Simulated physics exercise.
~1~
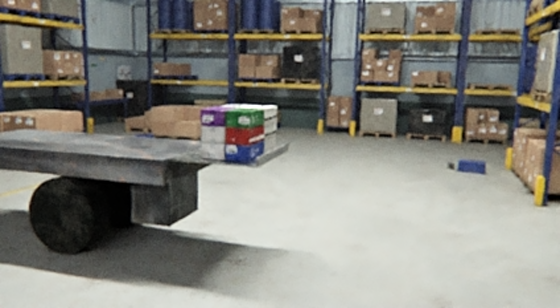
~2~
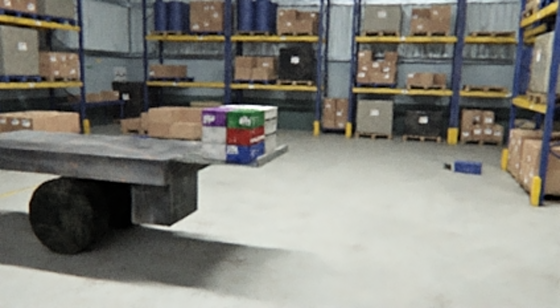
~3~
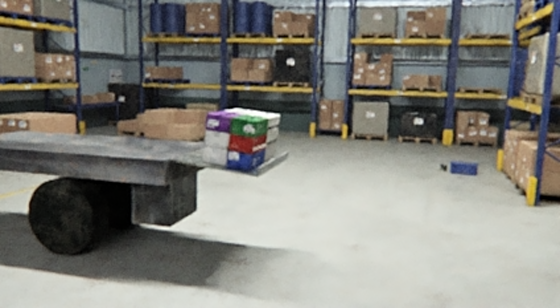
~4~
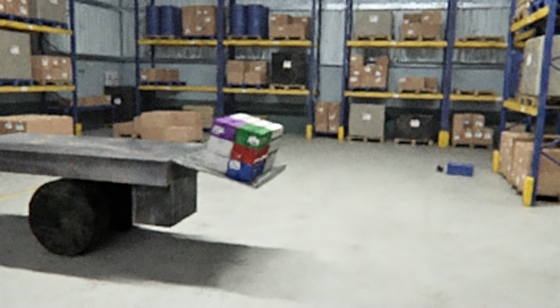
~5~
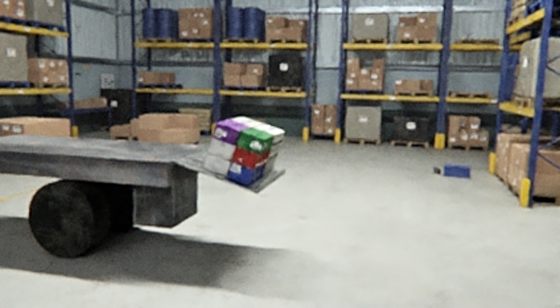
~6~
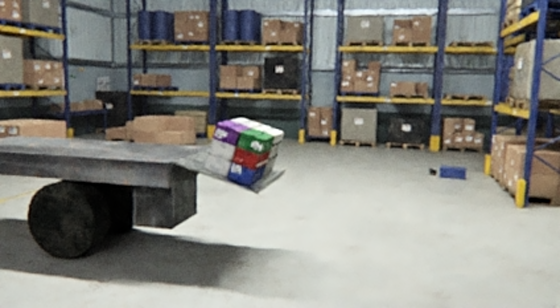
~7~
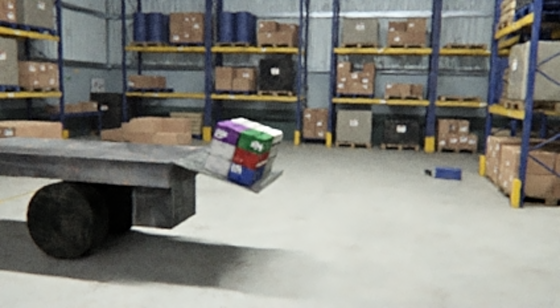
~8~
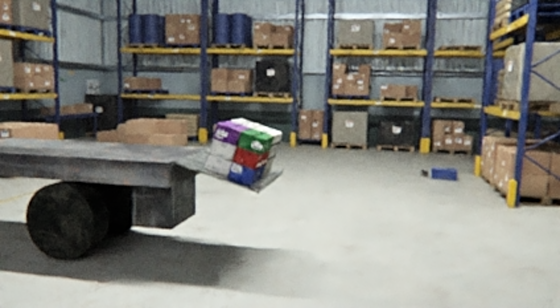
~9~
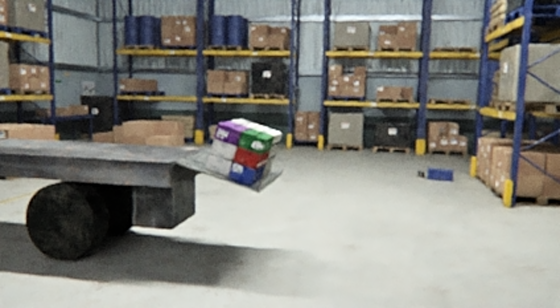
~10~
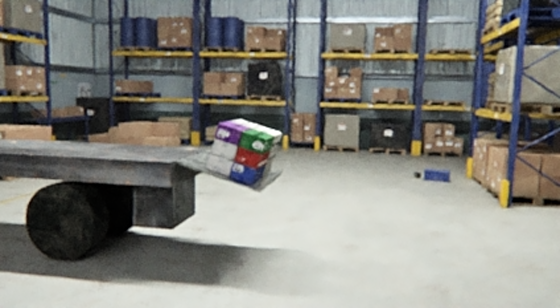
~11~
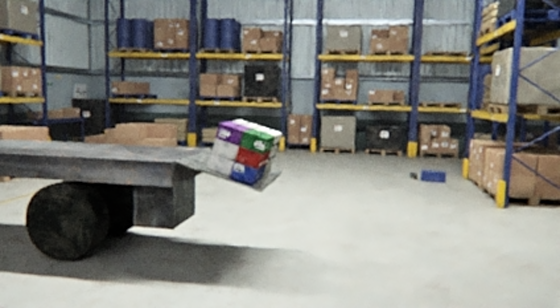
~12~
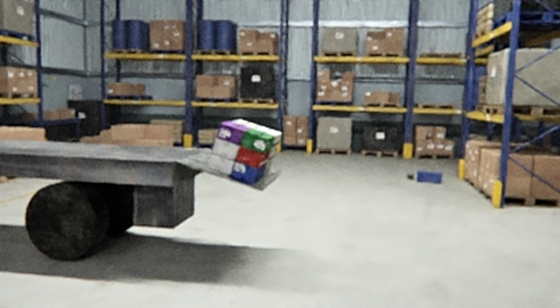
A small stack of purple, green, red, blue and pale parcels sits on a flap at the right end of a grey flat-bed, seen from the side in a warehouse. A dark wheel shows beneath the bed at left, and blue and yellow racks of boxes line the back. The flap starts level, then droops gently down to the right, and the parcels tilt with it. It soon stops, while the view keeps drifting slowly around the scene. The parcels stay packed together on the sloping flap, the green one still on top, and none falls.
